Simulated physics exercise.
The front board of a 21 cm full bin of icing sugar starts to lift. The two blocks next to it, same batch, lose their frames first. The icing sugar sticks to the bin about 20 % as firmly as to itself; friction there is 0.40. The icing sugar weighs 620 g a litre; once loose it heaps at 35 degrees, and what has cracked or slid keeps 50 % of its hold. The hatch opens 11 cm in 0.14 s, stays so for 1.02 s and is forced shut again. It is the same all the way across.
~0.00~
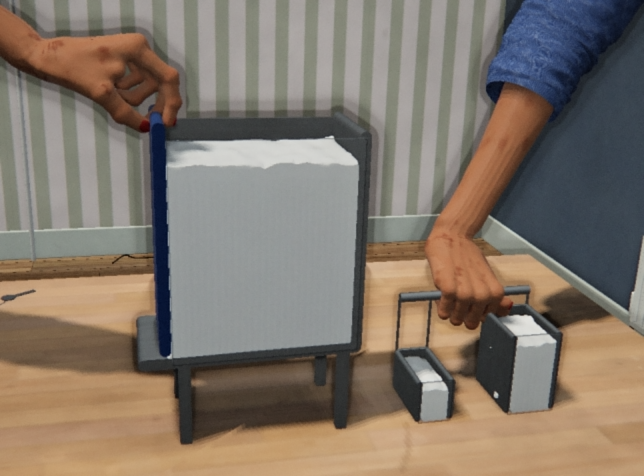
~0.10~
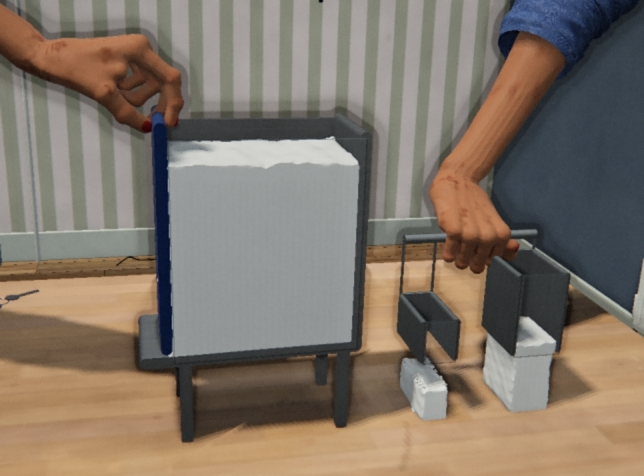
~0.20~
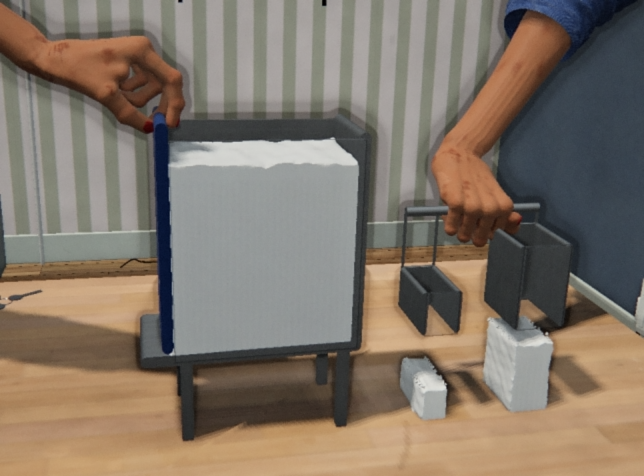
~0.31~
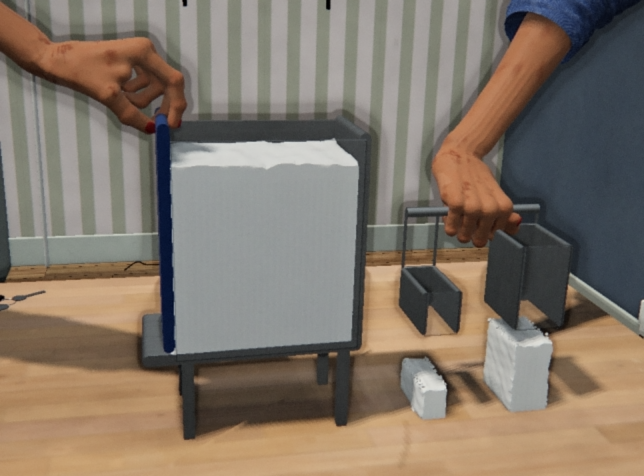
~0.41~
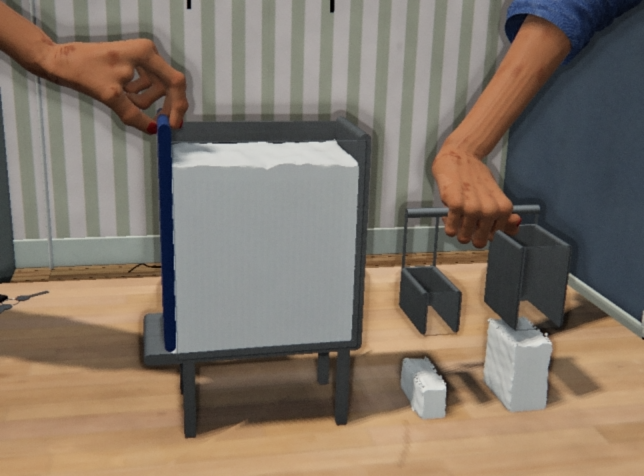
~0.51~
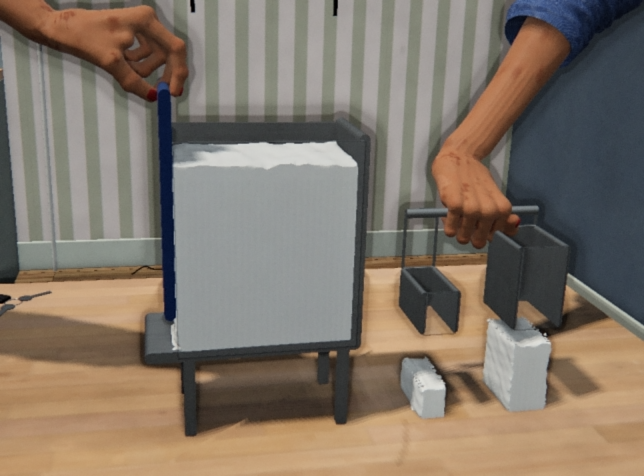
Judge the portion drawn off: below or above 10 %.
Expect below 10 %.
After 0.78 s, the hatch is 11 cm open and 0 % is out.
After 1.11 s, the hatch is 11 cm open and 0 % is out.
After 1.43 s, the hatch is 11 cm open and 0 % is out.
After 1.76 s, the hatch is 2.4 cm open and 0 % is out.
After 2.12 s, at the end, the hatch is shut and 1 % is out.
